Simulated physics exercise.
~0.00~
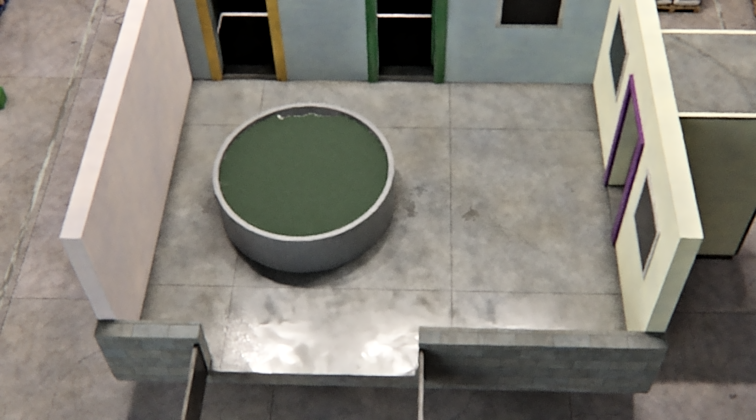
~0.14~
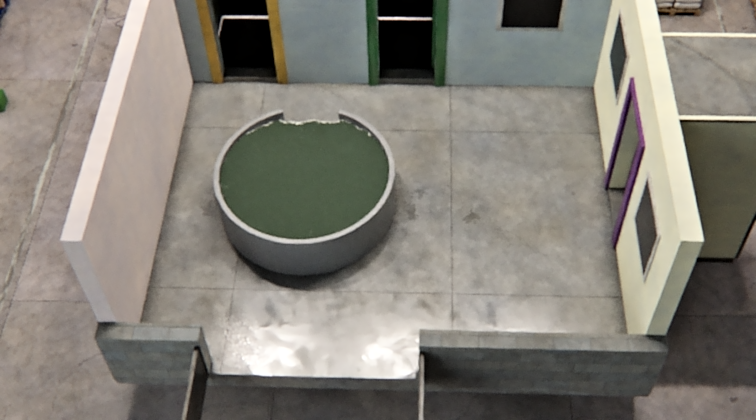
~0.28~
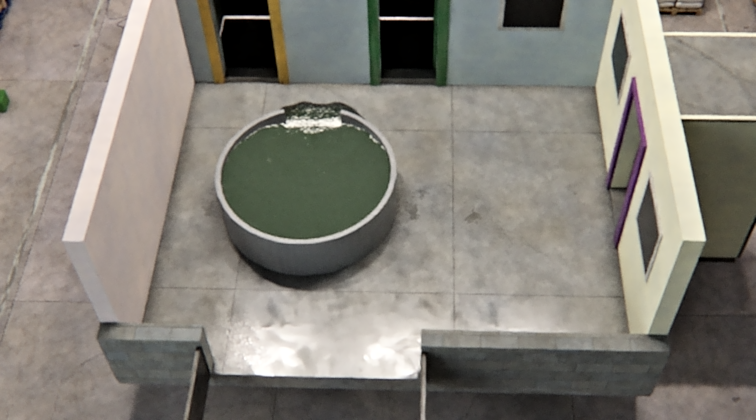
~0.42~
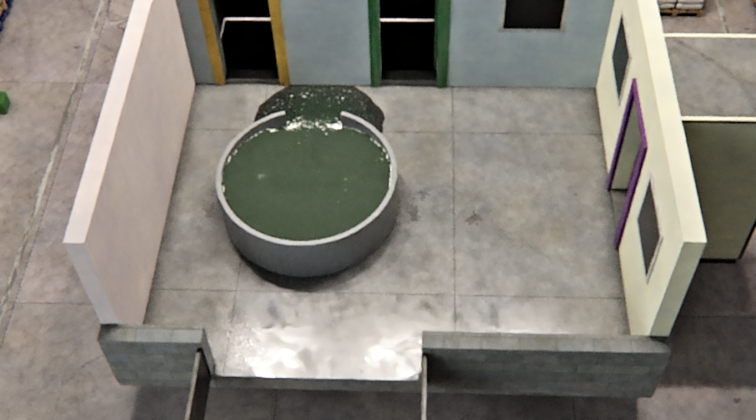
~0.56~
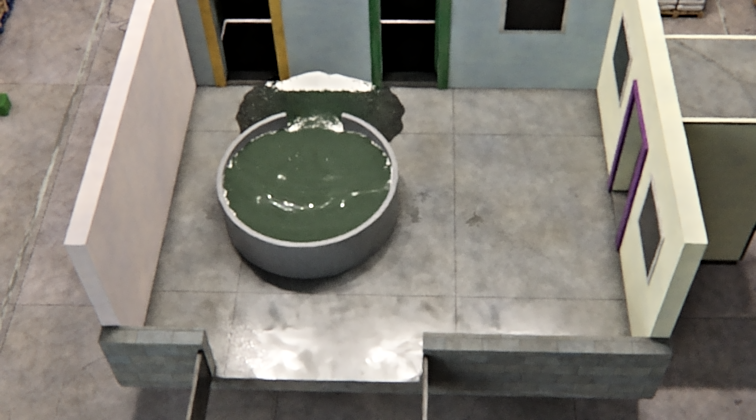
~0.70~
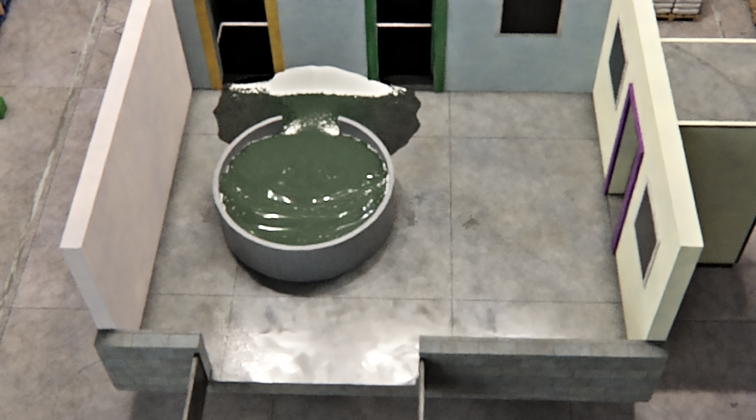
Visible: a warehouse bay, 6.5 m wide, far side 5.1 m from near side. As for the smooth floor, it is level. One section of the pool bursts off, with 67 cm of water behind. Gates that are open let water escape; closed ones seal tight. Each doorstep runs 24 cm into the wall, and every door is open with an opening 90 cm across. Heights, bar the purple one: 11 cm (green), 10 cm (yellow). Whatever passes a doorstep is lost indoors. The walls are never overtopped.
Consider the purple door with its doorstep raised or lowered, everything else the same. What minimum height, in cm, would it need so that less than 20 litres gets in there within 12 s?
About 5.5 cm.
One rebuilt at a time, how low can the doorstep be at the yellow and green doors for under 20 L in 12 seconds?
Roughly 22 cm for the yellow door and roughly 13.5 cm for the green door.
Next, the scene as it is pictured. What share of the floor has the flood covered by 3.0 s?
Near 50 per cent of the open floor.
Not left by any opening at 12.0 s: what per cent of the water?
Water still present: Approx. 78 %.
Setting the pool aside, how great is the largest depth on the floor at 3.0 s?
Max depth: About 32 cm.
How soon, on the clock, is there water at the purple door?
Arrival at purple: T = 2.8 s.
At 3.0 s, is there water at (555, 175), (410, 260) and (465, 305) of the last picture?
Okay, in order that's got wet, stayed dry and finally stayed dry.
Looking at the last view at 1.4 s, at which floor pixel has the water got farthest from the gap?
The farthest wet point is roughly at (503, 93) in the last view.
After 1.4 s water covers 15 % of the floor, deepest (45 cm) near (313, 99); it has not reached the purple door.
After 3.0 s water covers 50 % of the floor, deepest (32 cm) near (193, 90); 5 cm at the purple door, 0 litres in over its 5 cm doorstep.
After 12.0 s water covers 100 % of the floor, deepest (12 cm) near (503, 93); 8 cm at the purple door, 28 litres in over its 5 cm doorstep.
At the purple door as built, the water arrived by 2.9 s and peaked near 9 cm at 3.6 s.
With a doorstep of 5 cm, 28 litres would have come in within the 12 s; with 7 cm, 9 litres. So under 20 litres takes about 5.5 cm.
